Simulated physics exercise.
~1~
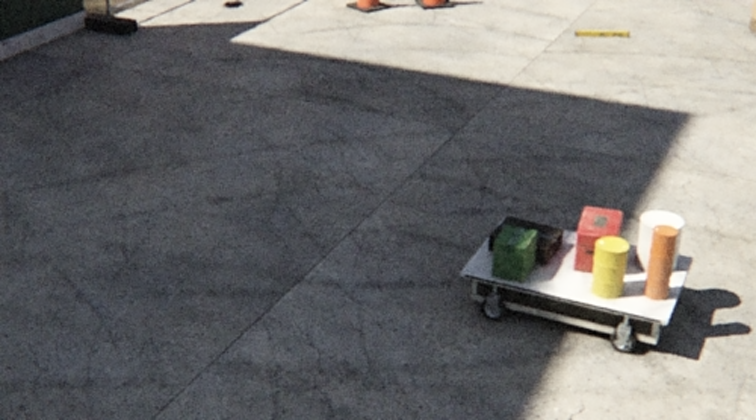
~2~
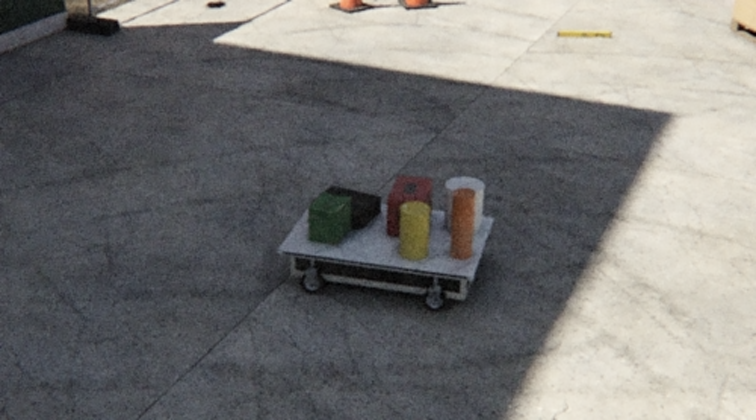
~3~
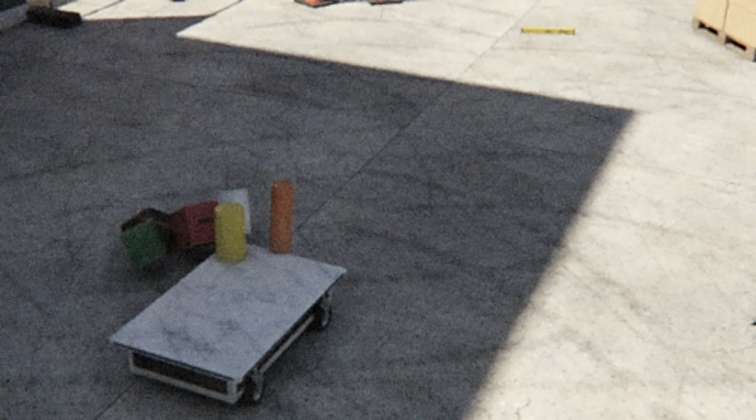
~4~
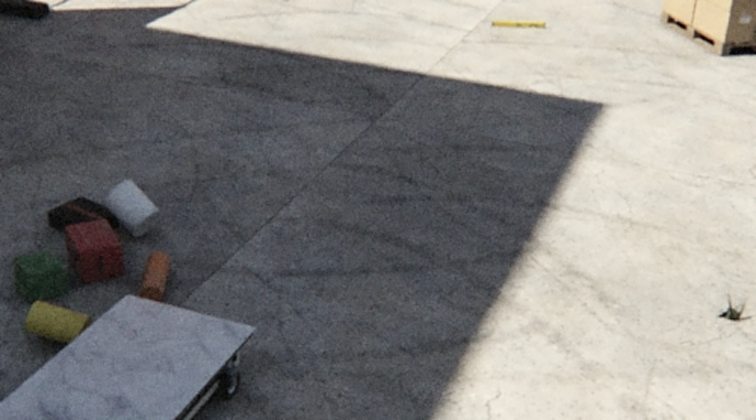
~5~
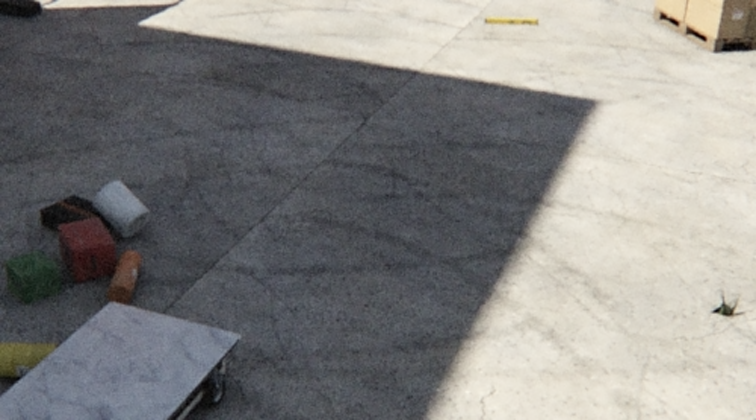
Flat cart rolling left across shaded concrete, turning sharply and shedding all six colourful blocks and cylinders, which end scattered beside it.
